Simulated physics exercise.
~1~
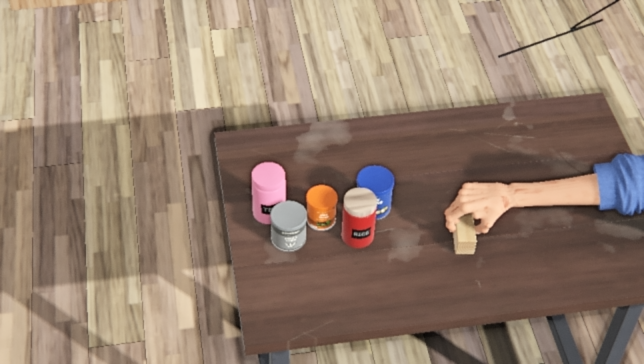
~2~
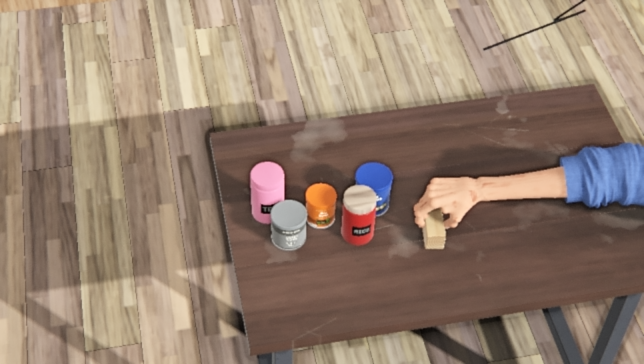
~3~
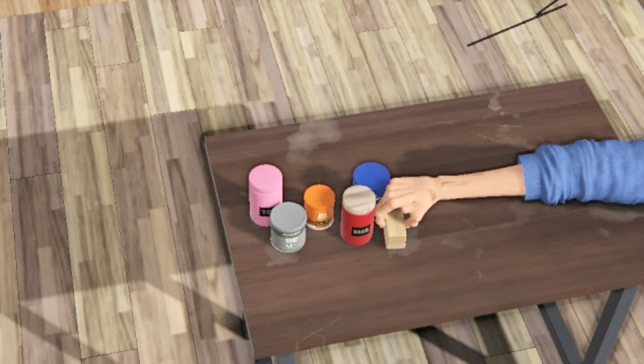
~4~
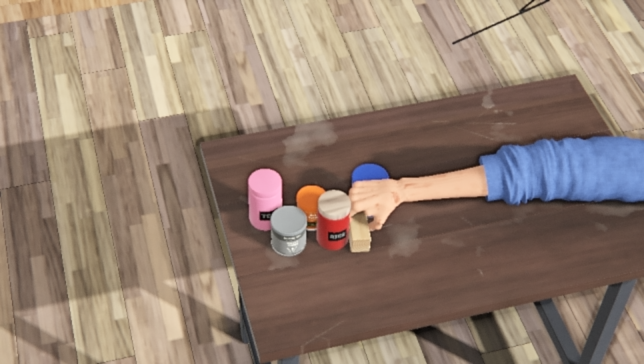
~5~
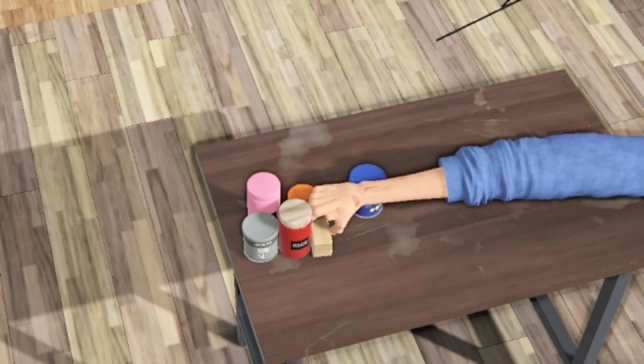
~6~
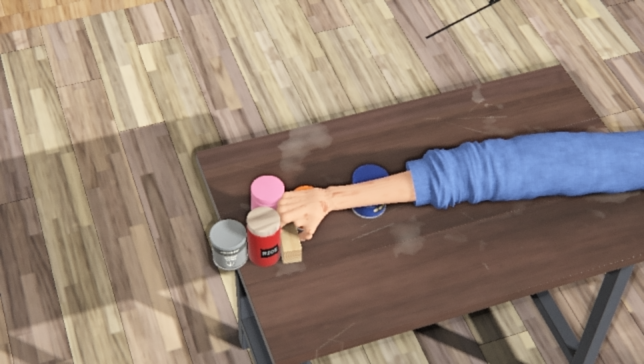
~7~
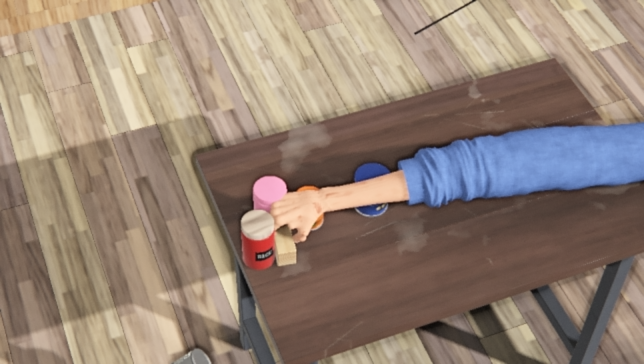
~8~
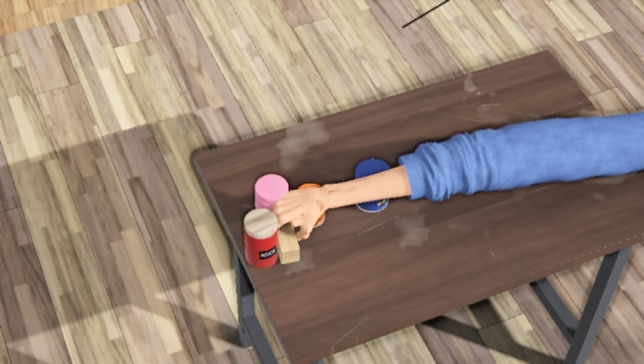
On a dark tabletop, a hand pushing a wooden block leftward into coloured tins, shifting the red one and knocking the grey one off.
